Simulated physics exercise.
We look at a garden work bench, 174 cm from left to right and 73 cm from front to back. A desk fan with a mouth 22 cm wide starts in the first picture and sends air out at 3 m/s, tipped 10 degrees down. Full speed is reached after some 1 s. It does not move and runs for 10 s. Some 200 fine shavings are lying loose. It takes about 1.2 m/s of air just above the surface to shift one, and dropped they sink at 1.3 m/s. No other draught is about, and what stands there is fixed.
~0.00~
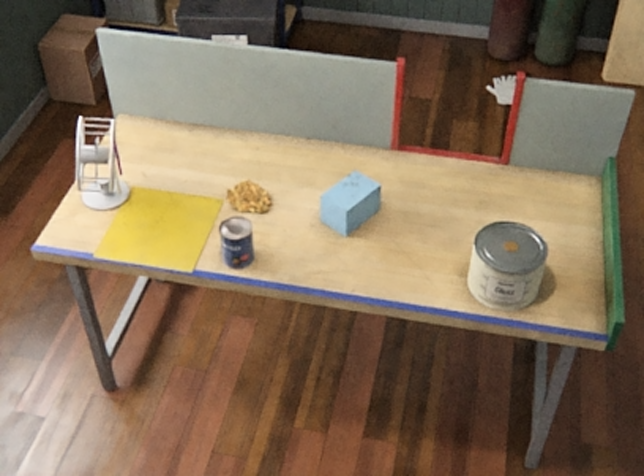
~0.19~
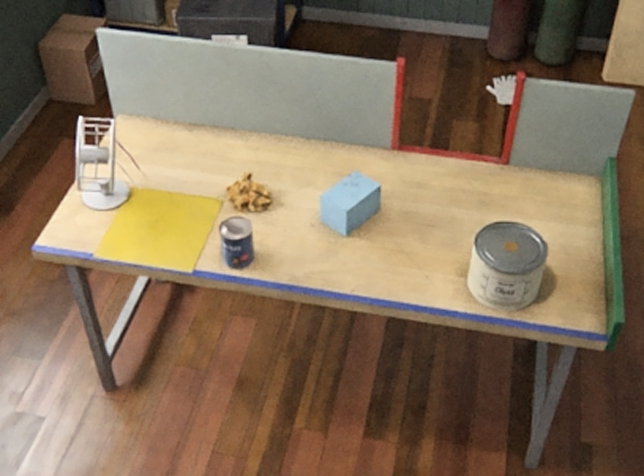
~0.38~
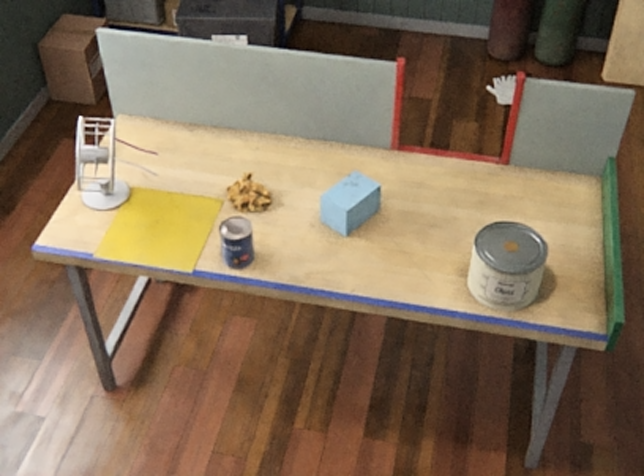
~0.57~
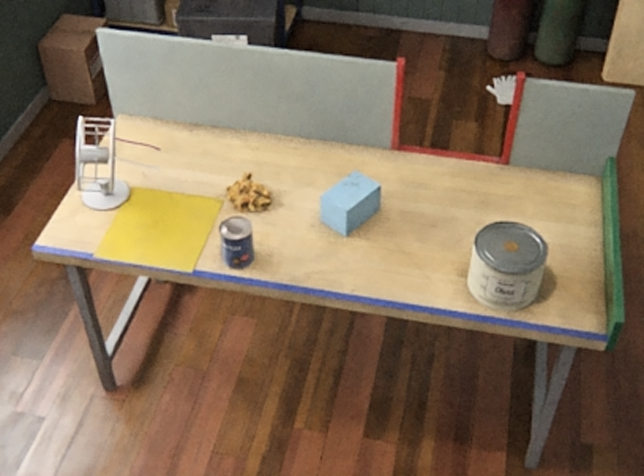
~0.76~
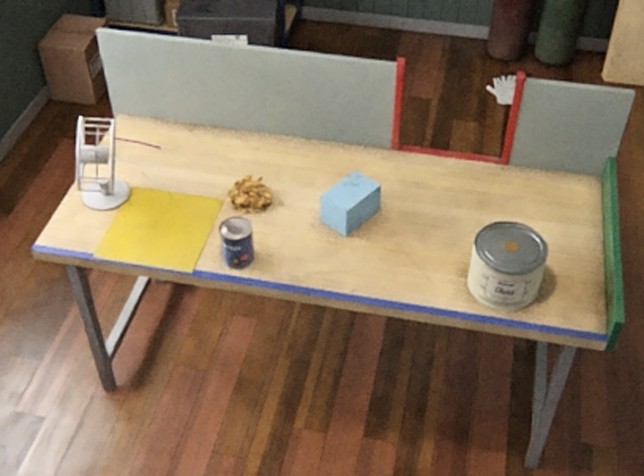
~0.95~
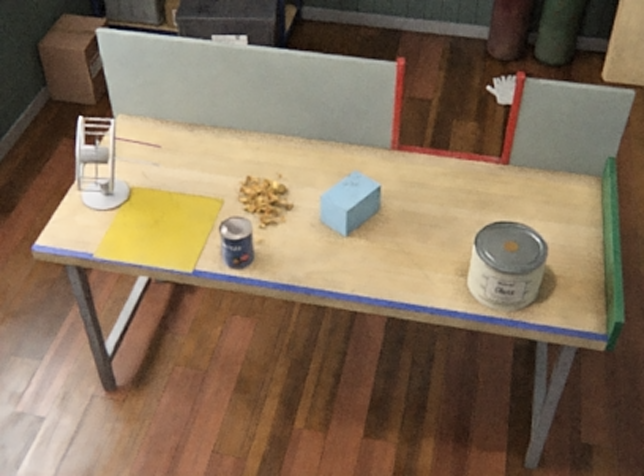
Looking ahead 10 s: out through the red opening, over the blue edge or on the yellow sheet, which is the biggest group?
The blue one.
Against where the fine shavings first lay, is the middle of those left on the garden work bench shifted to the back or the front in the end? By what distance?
Towards the front, some 10 cm.
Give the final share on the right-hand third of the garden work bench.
About 30 %.
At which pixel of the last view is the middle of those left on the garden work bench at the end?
Near (430, 248).
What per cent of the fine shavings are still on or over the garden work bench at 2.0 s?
Near 100 %.
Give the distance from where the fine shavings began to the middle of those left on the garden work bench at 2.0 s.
Roughly 55 cm.
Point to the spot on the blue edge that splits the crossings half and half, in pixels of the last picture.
Around (600, 341).
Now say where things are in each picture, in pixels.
In the first frame, the middle of the fine shavings is near (247, 197), none has stirred yet and the mouth of the desk fan is at (97, 155).
In the second frame, the middle of the fine shavings is near (246, 191), none has stirred yet, the blue edge is centred on (304, 294), the red opening is centred on (449, 157) and the yellow sheet is centred on (161, 228).
In the third frame, the middle of the fine shavings is near (246, 191), none has stirred yet, the top of a tin is at (236, 228) and the top of a block is at (351, 190).
In the fourth frame, the middle of the fine shavings is near (246, 191) and none has stirred yet.
In the fifth frame, the middle of the fine shavings is near (249, 191) and about 1 % have left their places.
In the sixth frame, the middle of the fine shavings is near (262, 202), the farthest in sight from the desk fan is at (291, 206) and about 70 % have left their places.
After 2.0 s, 78 % are on the move or not yet settled, 2 % are over the blue edge, 2 % out through the red opening and 0 % on the yellow sheet; the middle of those still in play is near (459, 214).
After 3.2 s, 51 % are on the move or not yet settled, 23 % are over the blue edge, 2 % out through the red opening and 0 % on the yellow sheet; the middle of those still in play is near (399, 246).
After 5.5 s, 36 % are on the move or not yet settled, 30 % are over the blue edge, 2 % out through the red opening and 0 % on the yellow sheet; the middle of those still in play is near (408, 245).
After 10.0 s, at the end, 34 % are over the blue edge, 2 % out through the red opening and 0 % on the yellow sheet; the middle of those still in play is near (430, 248).
